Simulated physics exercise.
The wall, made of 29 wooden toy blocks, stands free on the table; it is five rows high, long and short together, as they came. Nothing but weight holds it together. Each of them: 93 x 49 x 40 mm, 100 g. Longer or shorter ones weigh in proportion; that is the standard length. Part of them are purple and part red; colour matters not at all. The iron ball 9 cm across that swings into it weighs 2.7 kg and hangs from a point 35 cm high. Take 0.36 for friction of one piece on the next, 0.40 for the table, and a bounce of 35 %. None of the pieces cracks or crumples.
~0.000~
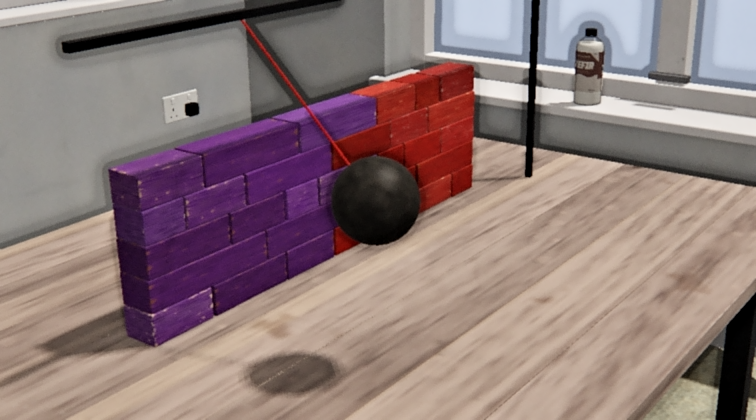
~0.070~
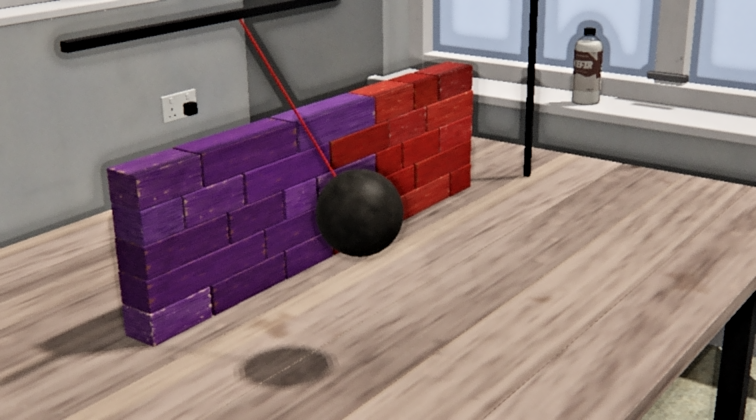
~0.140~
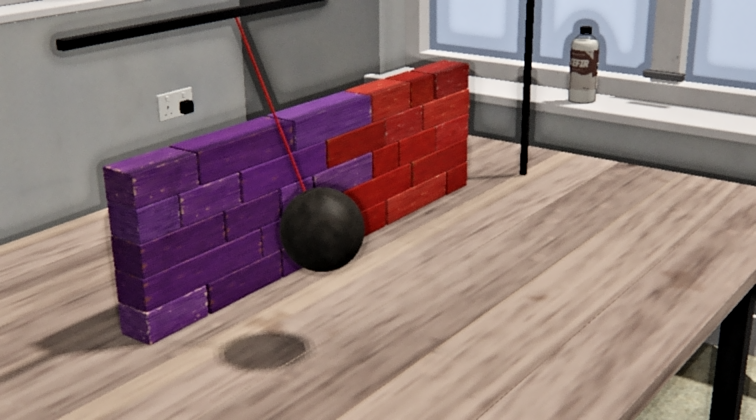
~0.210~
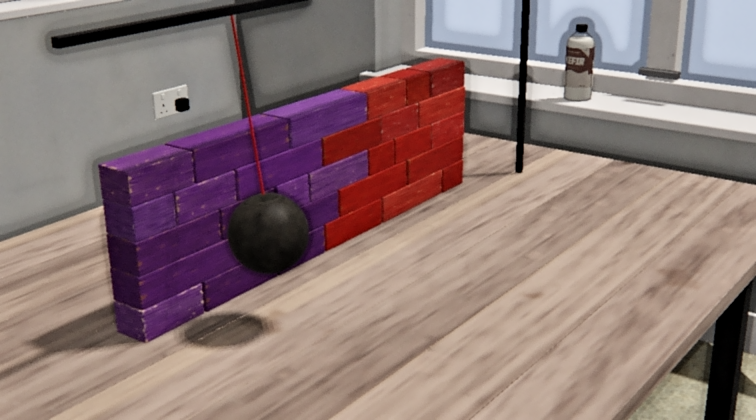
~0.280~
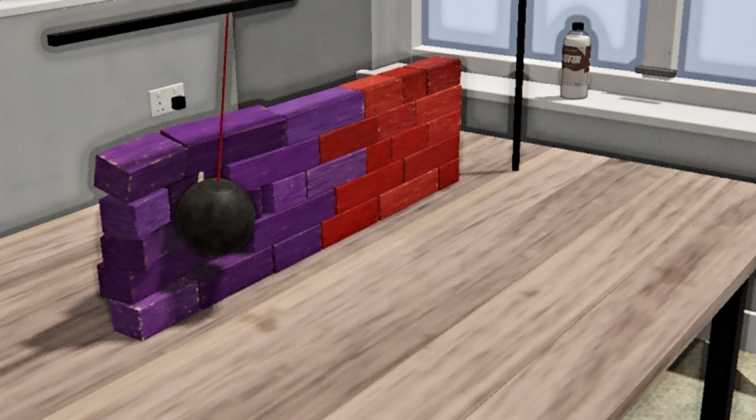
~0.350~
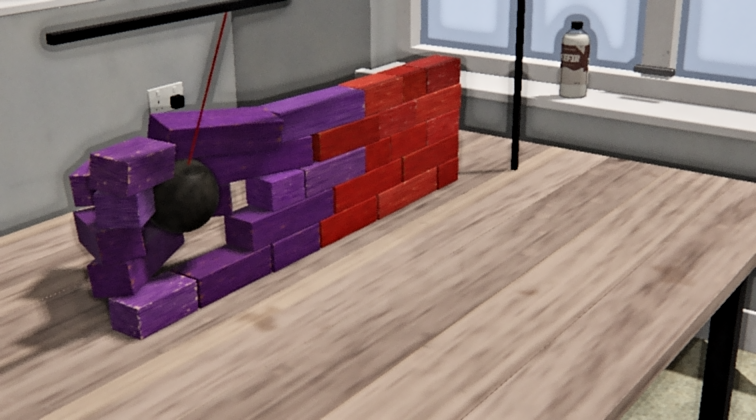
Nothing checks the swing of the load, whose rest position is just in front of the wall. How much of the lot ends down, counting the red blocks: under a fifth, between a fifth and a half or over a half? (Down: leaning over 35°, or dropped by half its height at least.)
The losses stay short of one fifth.
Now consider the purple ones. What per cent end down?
Of the purple ones, 70 per cent finish down.
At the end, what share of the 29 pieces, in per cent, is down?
Around 35 %.
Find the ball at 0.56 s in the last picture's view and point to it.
It sits close to pixel (160, 179).
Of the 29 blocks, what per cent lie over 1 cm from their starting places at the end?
I count 35 % as shifted.
Around 0.42 s, line 32° past plumb; none of the 14 red blocks down (2 of 29 in all colours); top red block unmoved; top purple block tipped 4°.
Around 0.56 s, line 31° past plumb; none of the 14 red blocks down (6 of 29 in all colours); top red block unmoved; top purple block tipped 18°.
Around 0.76 s, line 5° before plumb; none of the 14 red blocks down (10 of 29 in all colours); top red block unmoved; top purple block tipped 54°, 8 cm lower.
Around 1.14 s, line 21° before plumb; none of the 14 red blocks down (10 of 29 in all colours); top red block unmoved; top purple block upside down.
Finally (1.5 s), line 34° past plumb; none of the 14 red blocks down (10 of 29 in all colours); top red block unmoved; top purple block upside down. That is 0 per cent. Seen by the last camera, middles, top red block near (402, 84), top purple block near (295, 194).
